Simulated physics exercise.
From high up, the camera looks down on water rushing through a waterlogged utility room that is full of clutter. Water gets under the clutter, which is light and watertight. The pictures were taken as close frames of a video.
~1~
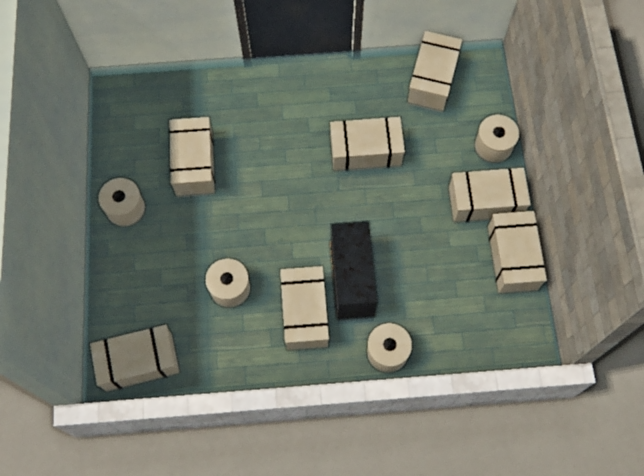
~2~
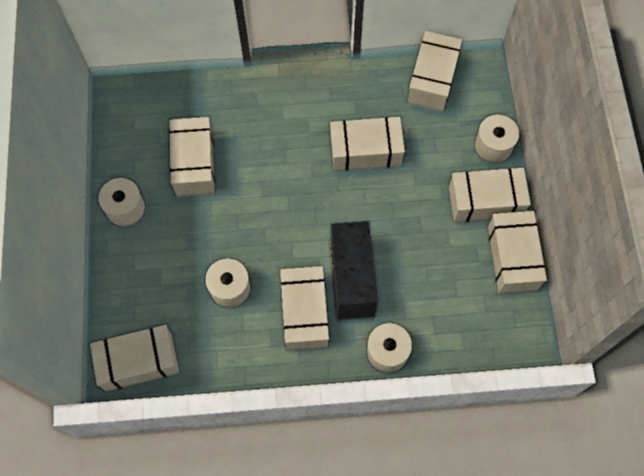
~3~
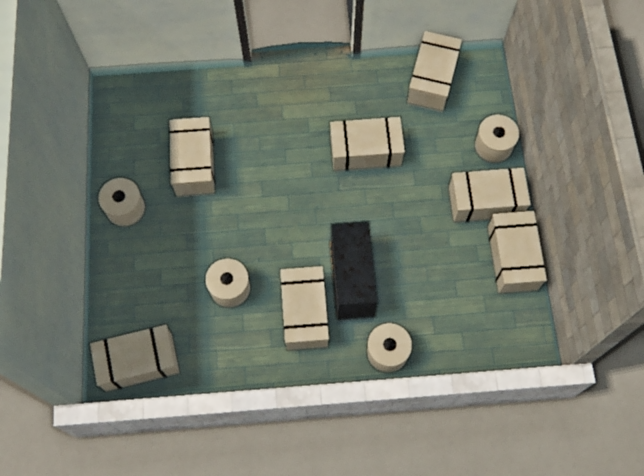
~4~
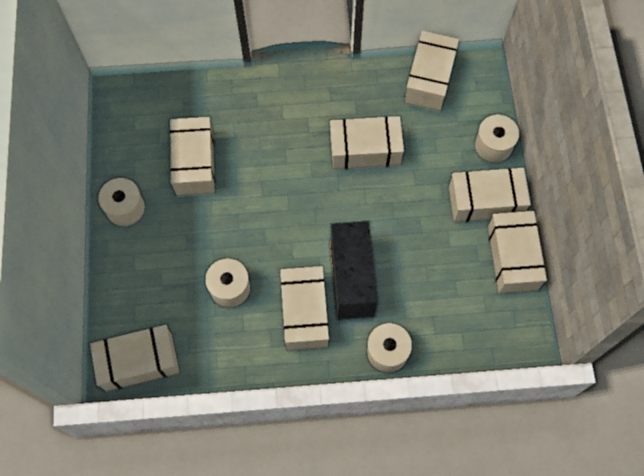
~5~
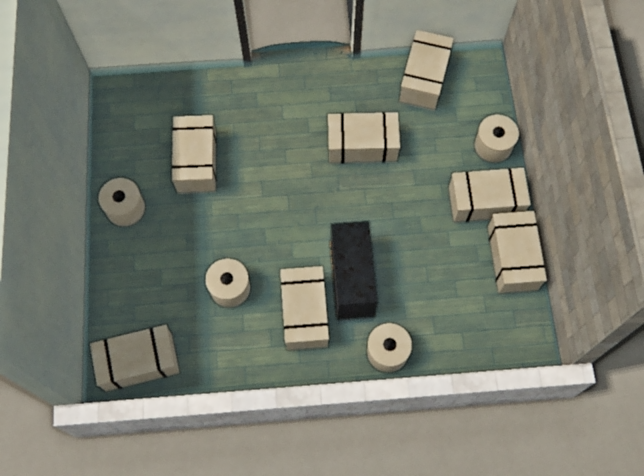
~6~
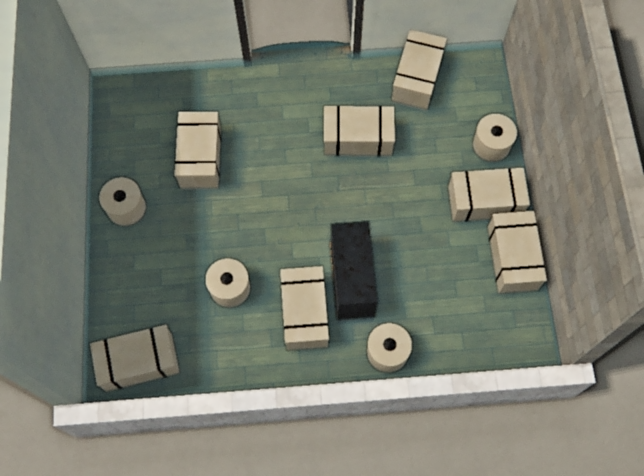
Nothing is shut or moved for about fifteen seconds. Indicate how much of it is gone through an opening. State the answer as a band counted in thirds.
Answer: Not even a third.
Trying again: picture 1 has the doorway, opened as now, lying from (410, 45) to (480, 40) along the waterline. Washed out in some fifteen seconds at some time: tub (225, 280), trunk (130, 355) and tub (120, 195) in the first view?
First never exits, second never exits, third never exits.
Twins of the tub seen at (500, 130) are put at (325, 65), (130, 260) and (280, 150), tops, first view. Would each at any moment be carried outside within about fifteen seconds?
First copy escapes, second copy doesn't escape, third copy escapes.
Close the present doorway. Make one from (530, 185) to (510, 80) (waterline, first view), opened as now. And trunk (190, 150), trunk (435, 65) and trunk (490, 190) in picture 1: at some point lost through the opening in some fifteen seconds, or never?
In sequence - stays put, departs, departs.
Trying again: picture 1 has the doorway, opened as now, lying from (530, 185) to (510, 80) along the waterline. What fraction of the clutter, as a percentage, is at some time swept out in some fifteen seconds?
I reckon close to 50 per cent.
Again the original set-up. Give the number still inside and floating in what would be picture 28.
8.
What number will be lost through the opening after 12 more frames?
Count: 1.
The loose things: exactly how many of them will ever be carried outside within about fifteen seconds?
The number is 3.
A moment on, 0 of 11 are out; 11 afloat.
Next, 1 of 11 are out; 10 afloat.
Later, 3 of 11 are out; 8 afloat.
In the end, 3 of 11 are out; 8 afloat.
